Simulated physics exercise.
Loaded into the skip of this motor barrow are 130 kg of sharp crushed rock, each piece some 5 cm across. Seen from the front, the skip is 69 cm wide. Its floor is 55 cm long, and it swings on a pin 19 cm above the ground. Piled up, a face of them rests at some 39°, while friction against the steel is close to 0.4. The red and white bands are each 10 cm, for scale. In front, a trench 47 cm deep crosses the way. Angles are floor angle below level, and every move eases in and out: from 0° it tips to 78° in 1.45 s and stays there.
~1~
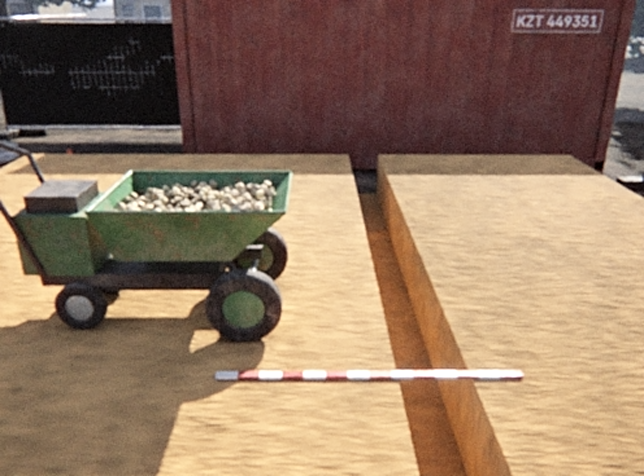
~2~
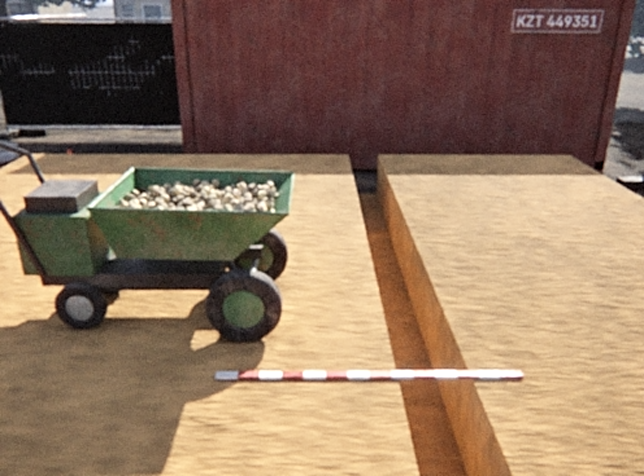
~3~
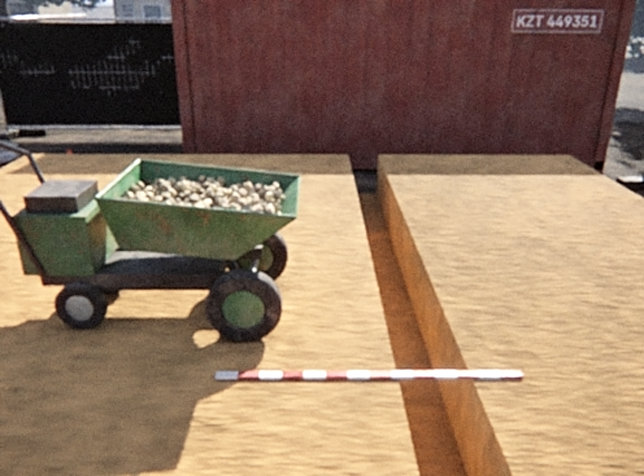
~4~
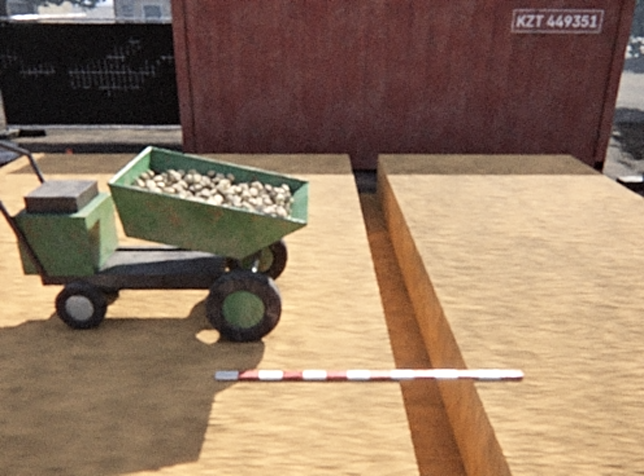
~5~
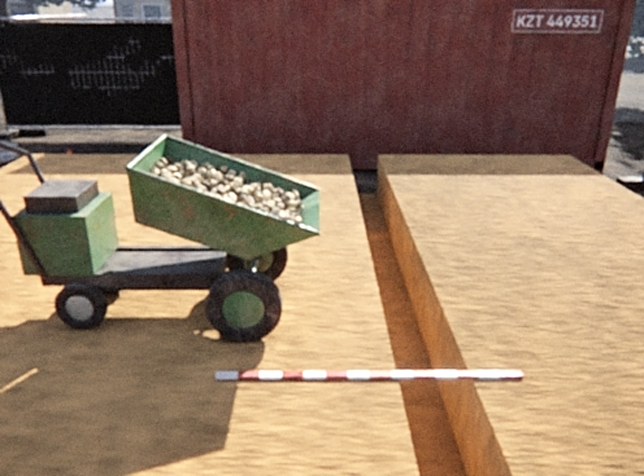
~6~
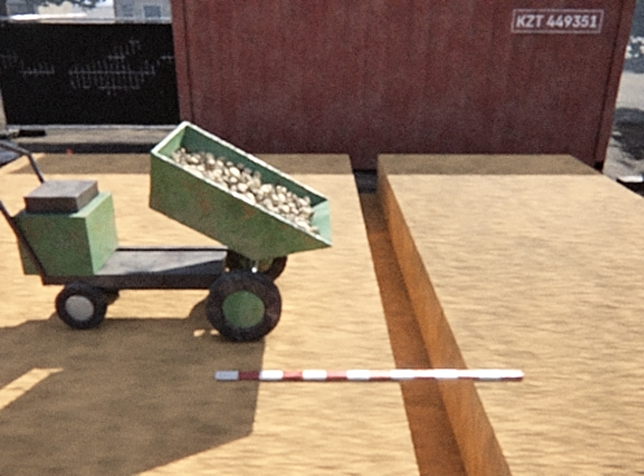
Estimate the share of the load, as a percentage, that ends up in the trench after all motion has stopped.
Roughly 54 per cent of the load ends up there.
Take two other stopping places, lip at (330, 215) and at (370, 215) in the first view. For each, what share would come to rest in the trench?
I'd expect some 100 per cent, then some 50.
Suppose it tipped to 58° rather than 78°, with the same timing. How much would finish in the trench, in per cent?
In that case some 40 per cent.
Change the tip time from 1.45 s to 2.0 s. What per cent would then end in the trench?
Something close to 55 per cent.
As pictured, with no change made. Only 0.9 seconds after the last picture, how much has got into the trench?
Some 30 per cent of the load by that point.
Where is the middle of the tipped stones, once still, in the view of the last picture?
At about pixel (407, 369) in the last view.
Then, 0.5 s after the last picture the floor is at 66°, 100 % in the skip; the foremost stones are at (360, 284).
Then, 0.9 s after the last picture the floor is at 78°, 52 % in the skip, 17 % short of the trench, 30 % in the trench; the foremost stones are at (437, 353).
Then, 1.3 s after the last picture the floor is at 78°, 32 % in the skip, 18 % short of the trench, 49 % in the trench; the foremost stones are at (449, 349).
Then, 3.2 s after the last picture the floor is at 78°, 28 % in the skip, 18 % short of the trench, 54 % in the trench; the foremost stones are at (447, 349).
